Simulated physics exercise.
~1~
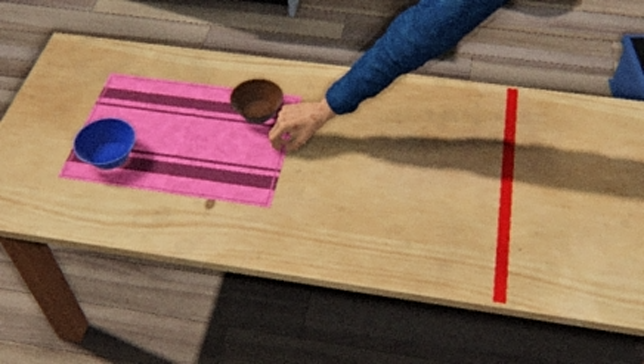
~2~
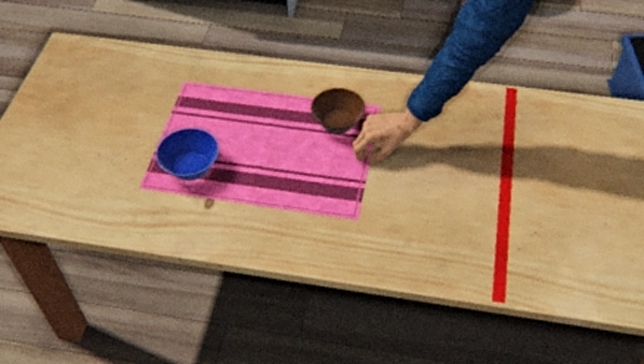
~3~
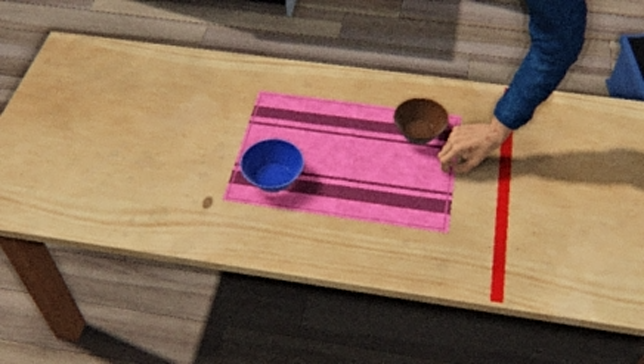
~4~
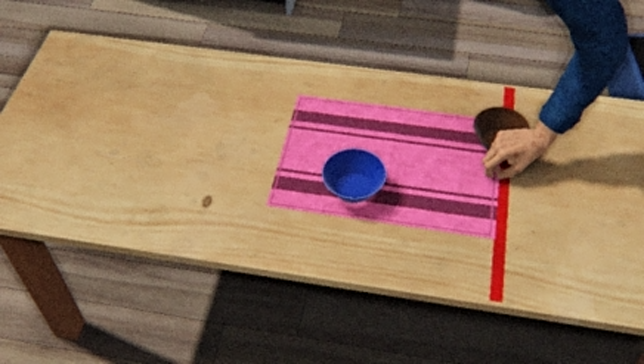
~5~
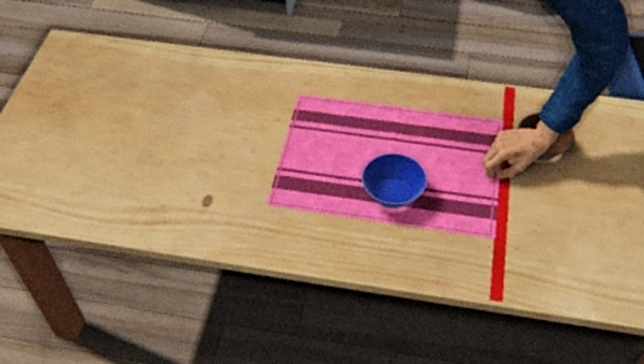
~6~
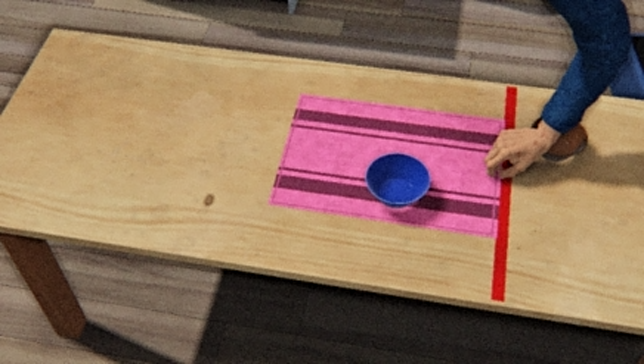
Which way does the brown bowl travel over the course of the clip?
It travels to the right, first carried along on the pink runner and then sliding on past its hem.
